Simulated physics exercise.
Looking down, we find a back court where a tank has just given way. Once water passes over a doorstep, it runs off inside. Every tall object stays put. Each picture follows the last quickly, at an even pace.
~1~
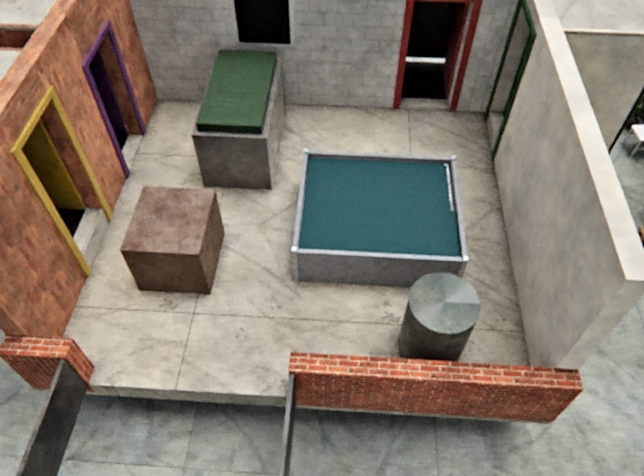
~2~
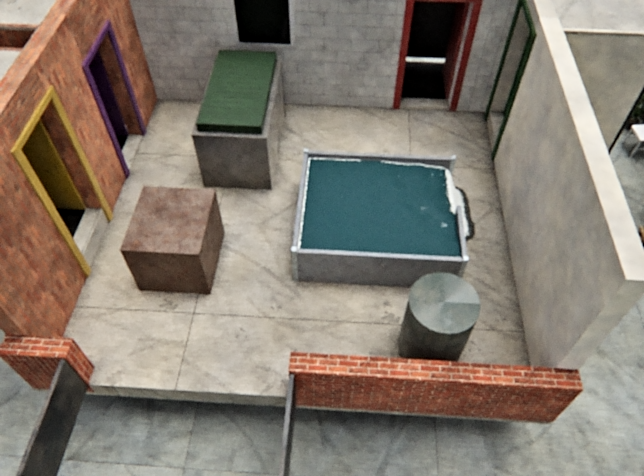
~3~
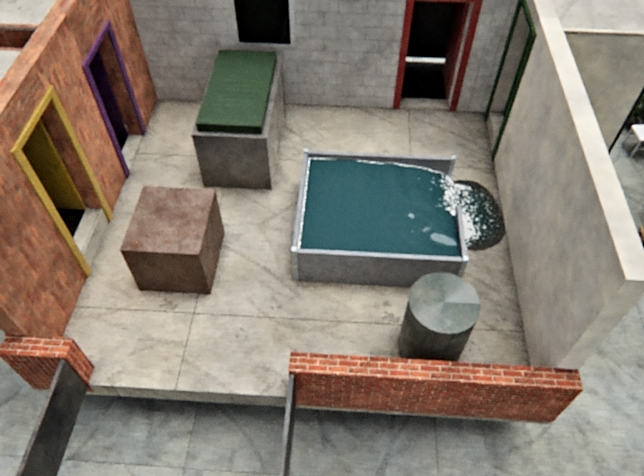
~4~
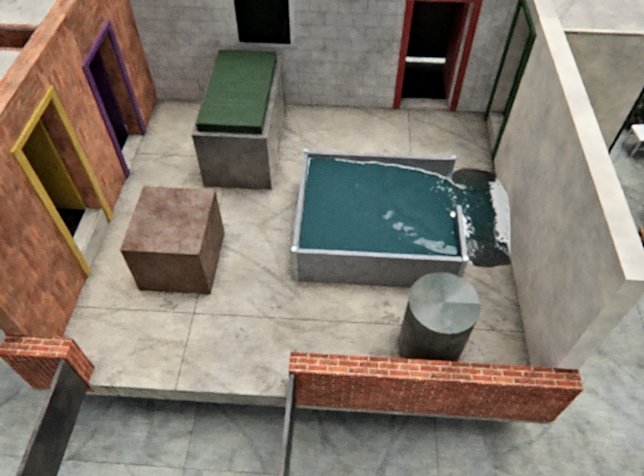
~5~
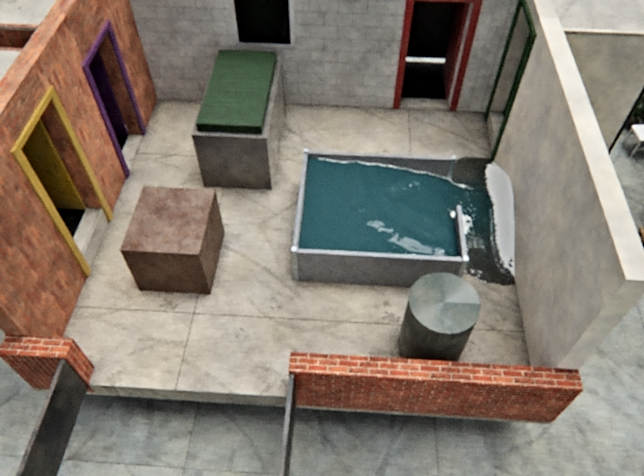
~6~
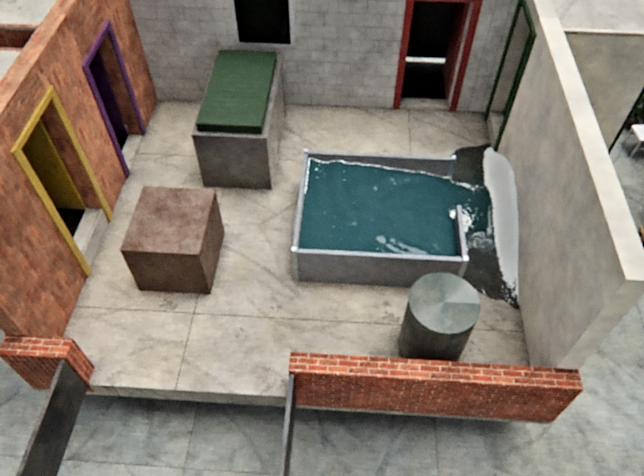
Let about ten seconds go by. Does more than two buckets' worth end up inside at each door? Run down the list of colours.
Yellow door: At most two buckets; green door: At most two buckets; red door: Over two buckets; purple door: At most two buckets.
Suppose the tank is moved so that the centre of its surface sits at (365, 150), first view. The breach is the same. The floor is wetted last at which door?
The yellow one comes last.
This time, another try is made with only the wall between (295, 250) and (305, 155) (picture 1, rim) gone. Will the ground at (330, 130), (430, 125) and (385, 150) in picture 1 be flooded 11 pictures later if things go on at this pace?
Result, in sequence: Sodden, spared by the spill, spared by the spill.
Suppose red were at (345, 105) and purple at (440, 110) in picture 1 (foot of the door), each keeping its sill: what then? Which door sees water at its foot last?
That would be the door marked yellow.
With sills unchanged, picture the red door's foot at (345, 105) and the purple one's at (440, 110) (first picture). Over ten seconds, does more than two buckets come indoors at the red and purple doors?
Result - red door remains within the limit; purple door exceeds the limit.
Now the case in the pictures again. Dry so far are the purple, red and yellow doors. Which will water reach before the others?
Answer: The one in red.
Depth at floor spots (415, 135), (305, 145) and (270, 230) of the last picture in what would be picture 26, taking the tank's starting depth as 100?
Readings in sequence: 6, 6, 0 percent.
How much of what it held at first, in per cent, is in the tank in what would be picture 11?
Some 74 per cent.
A moment on, water covers 20 % of the floor; the yellow door not reached, the green door wet at the sill, nothing in, the red door wet at the sill, nothing in, the purple door not reached.
Next, water covers 30 % of the floor; the yellow door not reached, the green door wet at the sill, nothing in, the red door over two buckets in, the purple door not reached.
Then, water covers 50 % of the floor; the yellow door not reached, the green door wet at the sill, nothing in, the red door far over two buckets in, the purple door not reached.
Later, water covers 75 % of the floor; the yellow door wet at the sill, nothing in, the green door wet at the sill, nothing in, the red door far over two buckets in, the purple door wet at the sill, nothing in.
In the end, water covers 95 % of the floor; the yellow door wet at the sill, nothing in, the green door wet at the sill, nothing in, the red door far over two buckets in, the purple door wet at the sill, nothing in.
